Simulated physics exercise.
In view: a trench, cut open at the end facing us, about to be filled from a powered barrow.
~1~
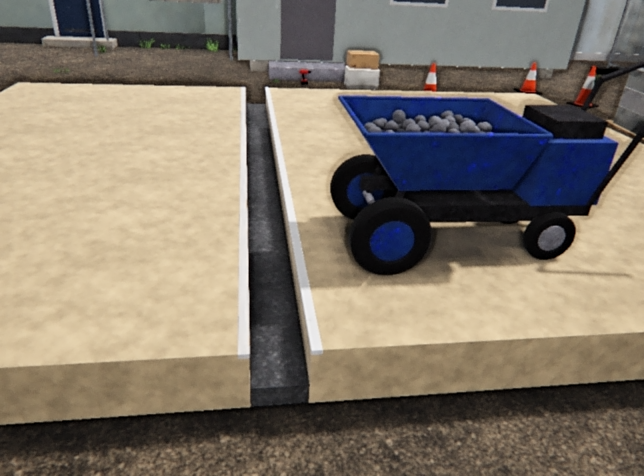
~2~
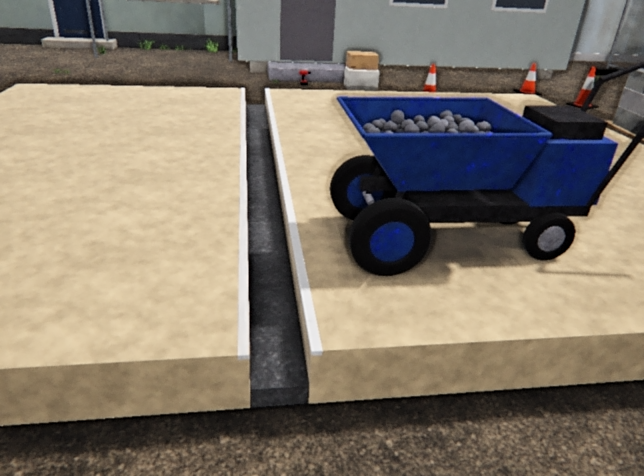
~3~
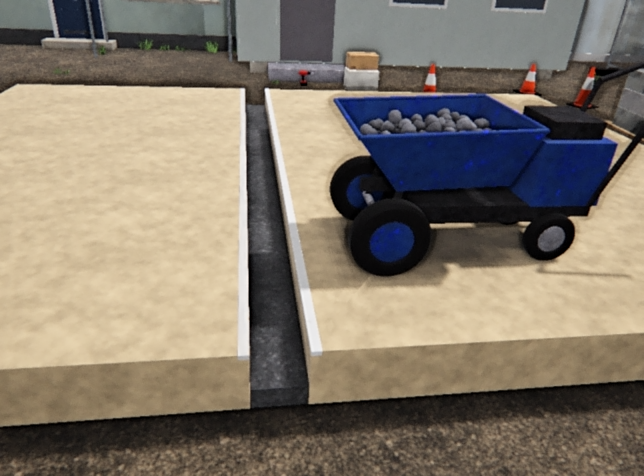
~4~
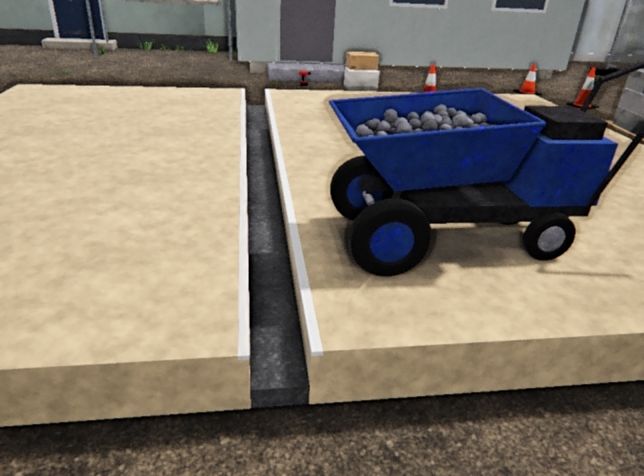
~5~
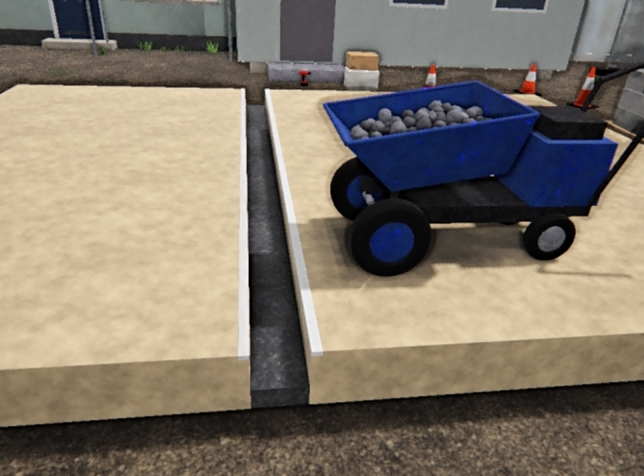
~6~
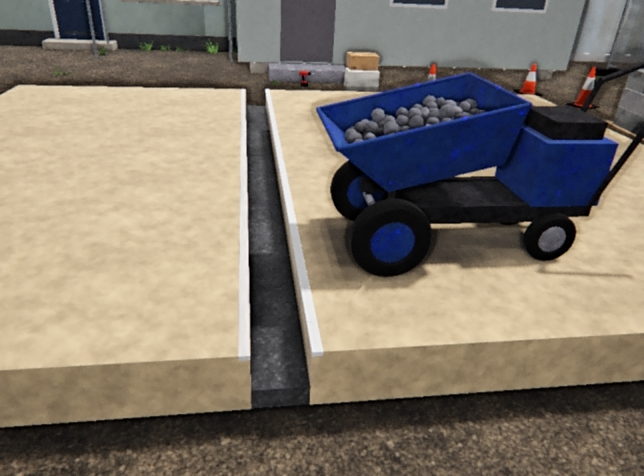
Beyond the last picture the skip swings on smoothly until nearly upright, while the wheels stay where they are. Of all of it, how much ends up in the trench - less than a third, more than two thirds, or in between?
No less than a third, no more than two thirds.
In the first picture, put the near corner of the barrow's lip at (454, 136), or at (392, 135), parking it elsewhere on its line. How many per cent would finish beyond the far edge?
The first stop gives 0 per cent; the second gives 20 per cent.
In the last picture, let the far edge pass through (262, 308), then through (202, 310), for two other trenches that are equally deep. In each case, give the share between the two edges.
Roughly 20 % and 90 %.
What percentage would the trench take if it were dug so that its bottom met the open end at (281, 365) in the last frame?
I'd put it at about 40 in a hundred.
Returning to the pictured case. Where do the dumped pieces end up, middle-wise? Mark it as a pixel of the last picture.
Last view, centre at rest - approx. (249, 244).
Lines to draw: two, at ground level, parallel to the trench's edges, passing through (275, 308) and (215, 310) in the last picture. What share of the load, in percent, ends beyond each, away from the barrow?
In order: Near 80 %, then 30 %.
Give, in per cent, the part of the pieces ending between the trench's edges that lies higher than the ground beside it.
I'd estimate around 5 %.
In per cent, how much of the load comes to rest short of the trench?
My estimate is close to 0 in a hundred.
Shortly afterwards, skip tipped steeply; the whole lot in the skip.
Next, skip tipped steeply; the bulk in the skip; a little in or heaped over the trench; a little beyond it; only a few falling.
Some moments later, skip tipped right over; a little in the skip; near a third in or heaped over the trench; near half beyond it.
In the end, skip tipped right over; near half in or heaped over the trench; near half beyond it.
